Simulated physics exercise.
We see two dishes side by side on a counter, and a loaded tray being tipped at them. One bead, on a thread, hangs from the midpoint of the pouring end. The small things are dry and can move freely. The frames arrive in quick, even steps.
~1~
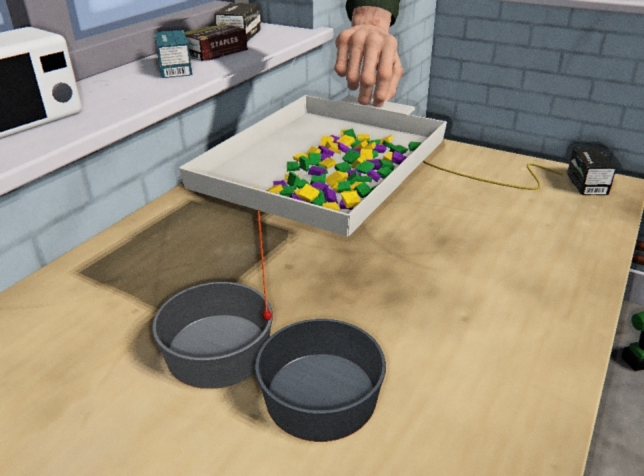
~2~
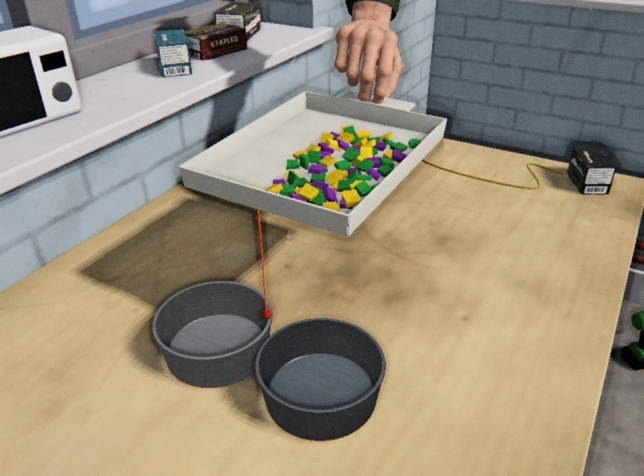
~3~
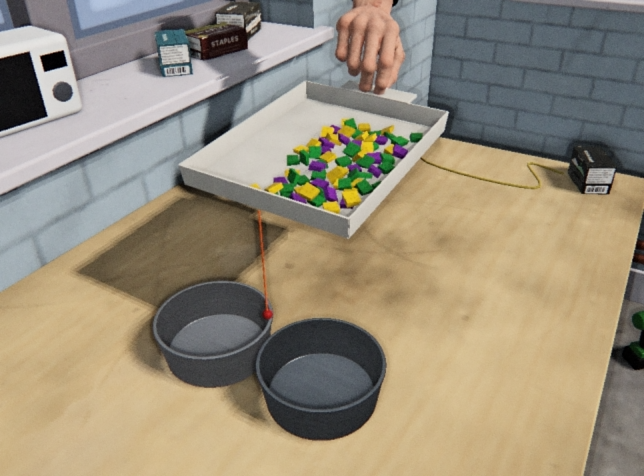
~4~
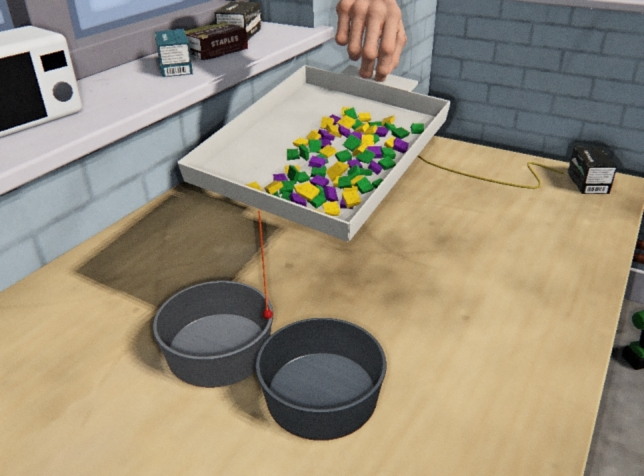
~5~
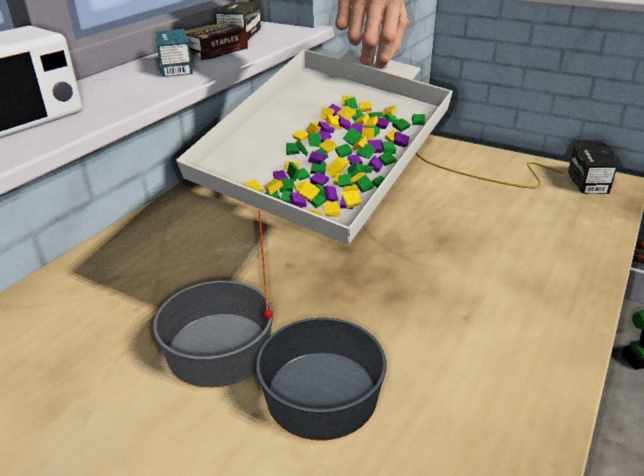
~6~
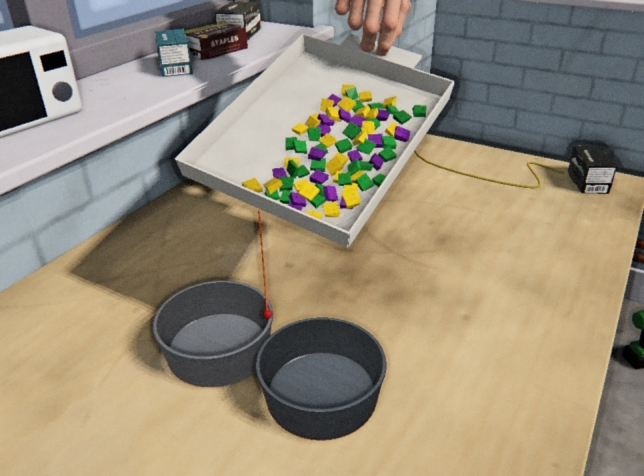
On a wooden counter, a hand lifted the back of a white tray of green, yellow and purple pieces, steadily steepening it above two dark round dishes, while its front edge dipped slightly at the right corner.
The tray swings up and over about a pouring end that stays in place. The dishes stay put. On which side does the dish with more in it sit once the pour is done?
Honestly the dish that comes off better is the right one.
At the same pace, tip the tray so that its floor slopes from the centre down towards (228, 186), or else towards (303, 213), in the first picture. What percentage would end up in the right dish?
Near 0 % and 90 %.
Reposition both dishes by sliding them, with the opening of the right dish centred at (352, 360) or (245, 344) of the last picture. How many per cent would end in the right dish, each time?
90 and 10 in a hundred.
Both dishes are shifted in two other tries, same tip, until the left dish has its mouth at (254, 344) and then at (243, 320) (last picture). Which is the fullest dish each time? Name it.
In the first try it's the right-side dish, and in the second it's the right-side dish.
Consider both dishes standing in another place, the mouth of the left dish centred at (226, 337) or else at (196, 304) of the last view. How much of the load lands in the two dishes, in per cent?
About 90% and about 80%.
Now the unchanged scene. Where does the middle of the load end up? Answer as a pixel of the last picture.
Once nothing moves, the middle sits near (321, 390).
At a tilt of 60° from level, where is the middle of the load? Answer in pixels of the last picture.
Its middle sits at about pixel (341, 181).
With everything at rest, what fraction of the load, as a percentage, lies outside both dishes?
Estimate: Around 0 percent.
Just after the last frame, tray tipped steeply; every one on the tray.
A moment on, tray tipped right over; the larger part on the tray; roughly a quarter in the right dish; just a few in the air.
Further on, tray tipped past a quarter turn; almost all in the right dish; just a few outside both.
When it is over, tray tipped past a quarter turn; almost all in the right dish; not one in the left dish; just a few outside both.
